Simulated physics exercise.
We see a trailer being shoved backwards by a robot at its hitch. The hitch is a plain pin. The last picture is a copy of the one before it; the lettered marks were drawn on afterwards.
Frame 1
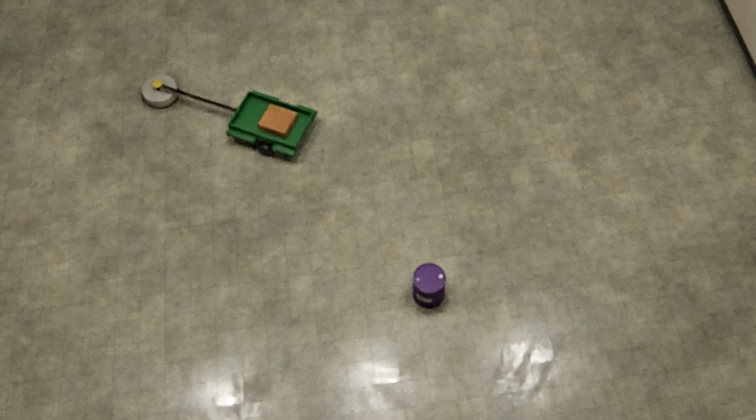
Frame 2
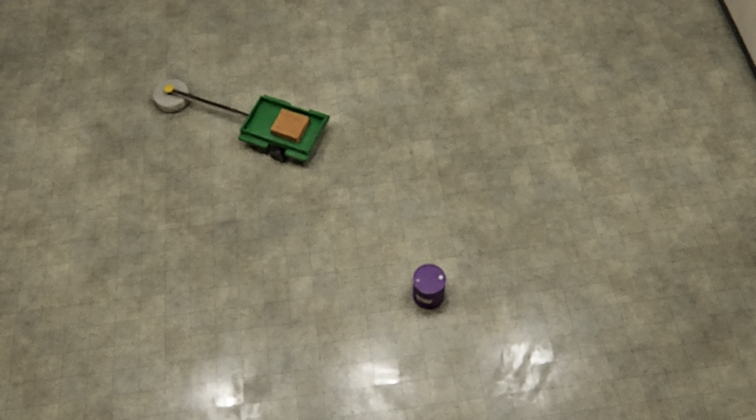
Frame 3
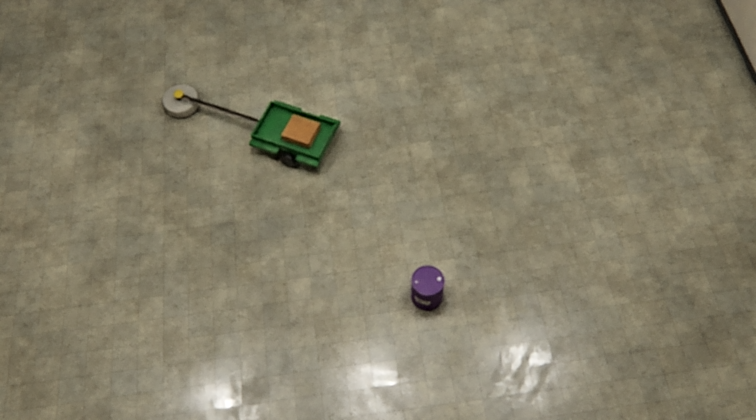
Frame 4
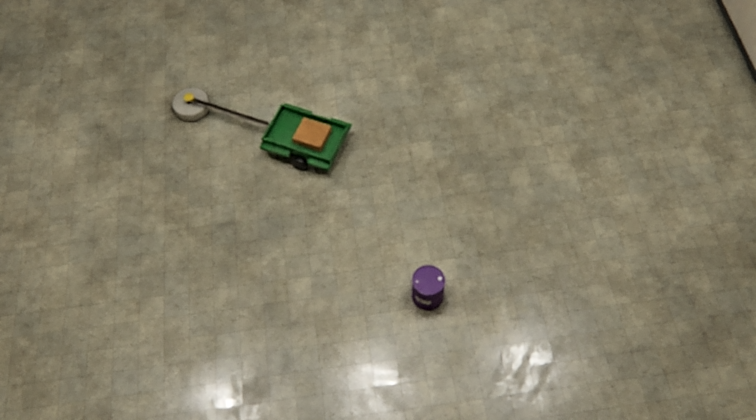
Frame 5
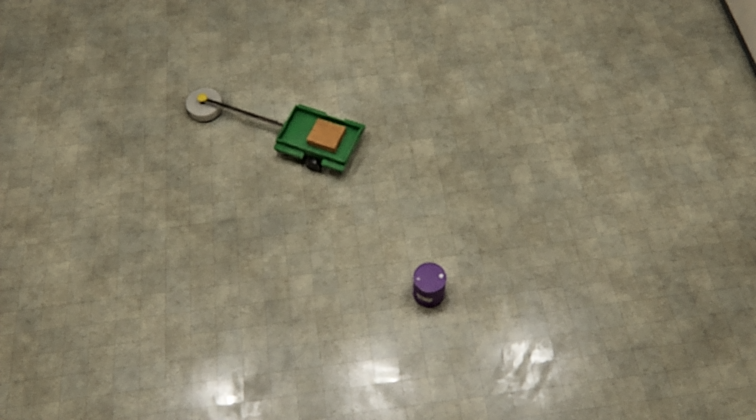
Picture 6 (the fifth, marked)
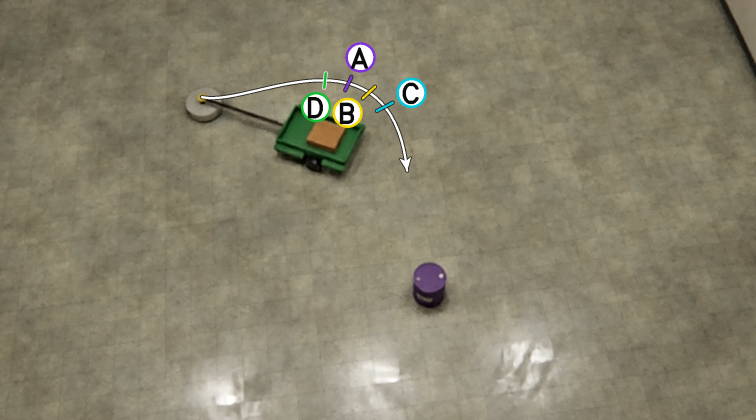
On a shiny, tiled grey floor, a small round robot sits at the upper left, joined by a thin dark bar to a green cart carrying an orange-brown block. The robot pushes the cart a short way right and slightly down, while a purple keg stands still below.
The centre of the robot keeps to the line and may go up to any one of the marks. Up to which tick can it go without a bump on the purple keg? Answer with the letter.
All is well up to C.
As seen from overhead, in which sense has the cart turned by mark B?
Clockwise.
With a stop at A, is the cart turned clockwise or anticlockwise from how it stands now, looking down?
For that mark, clockwise.
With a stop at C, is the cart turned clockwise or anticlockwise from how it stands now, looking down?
Clockwise.
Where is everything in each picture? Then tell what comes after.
In the first picture, robot (160, 89); green cart (272, 122); purple keg (428, 294).
In the second picture, robot (171, 94); green cart (284, 126); purple keg (428, 295).
In the third picture, robot (181, 100); green cart (295, 132); purple keg (427, 296).
In the fourth picture, robot (191, 103); green cart (306, 135); purple keg (428, 296).
In the fifth picture, robot (204, 103); green cart (320, 136); purple keg (429, 293).
On the marked copy, A at (348, 83); B at (369, 92); C at (385, 107); D at (325, 80); the route from (202, 97) via (338, 81) to (407, 171).
With C. Early on, robot (270, 94), cart (367, 156).
Further on, robot (339, 87), cart (391, 181).
At the end, robot (385, 113), cart (405, 221); nothing has been touched.
As for the rest, A is safe but short; B is safe but short; D is safe but short.
